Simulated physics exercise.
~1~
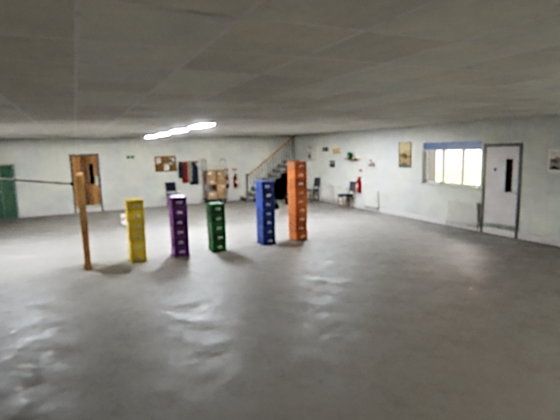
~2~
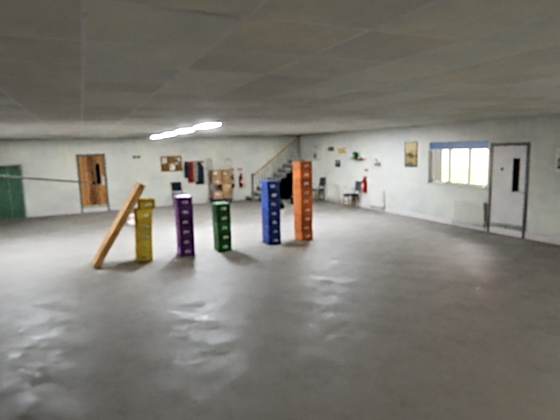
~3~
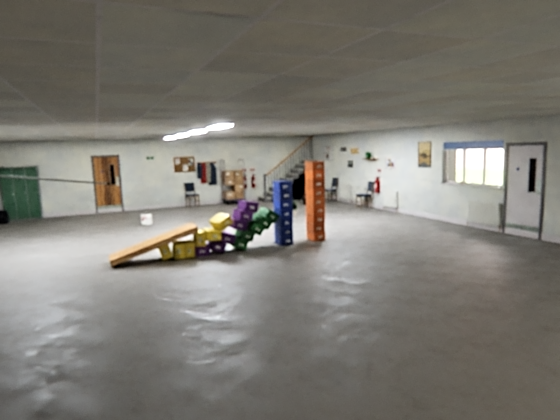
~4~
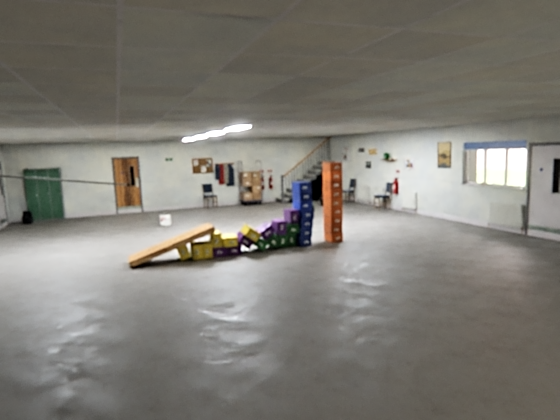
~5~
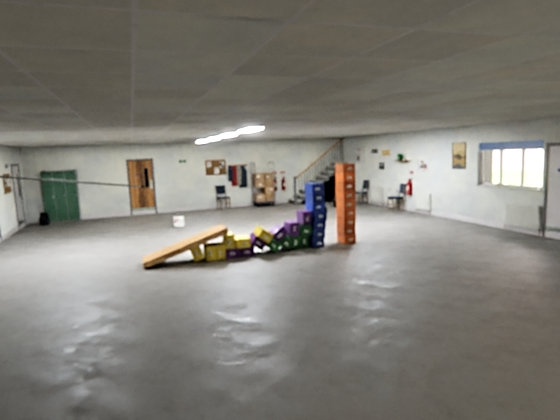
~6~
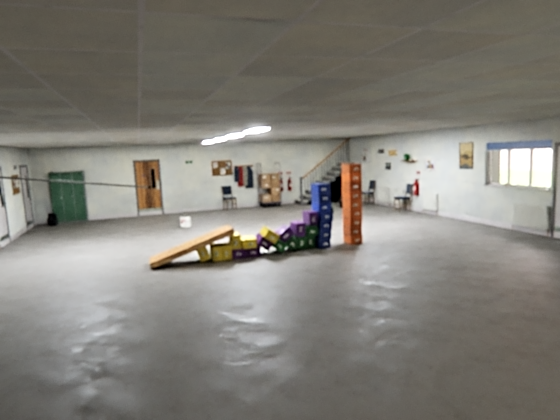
In a large hall, an upright wooden board tips right into a row of coloured tote stacks, toppling the yellow, purple and green ones into a sloping heap. The board rests slanted on the fallen totes, while the blue and orange stacks remain standing.
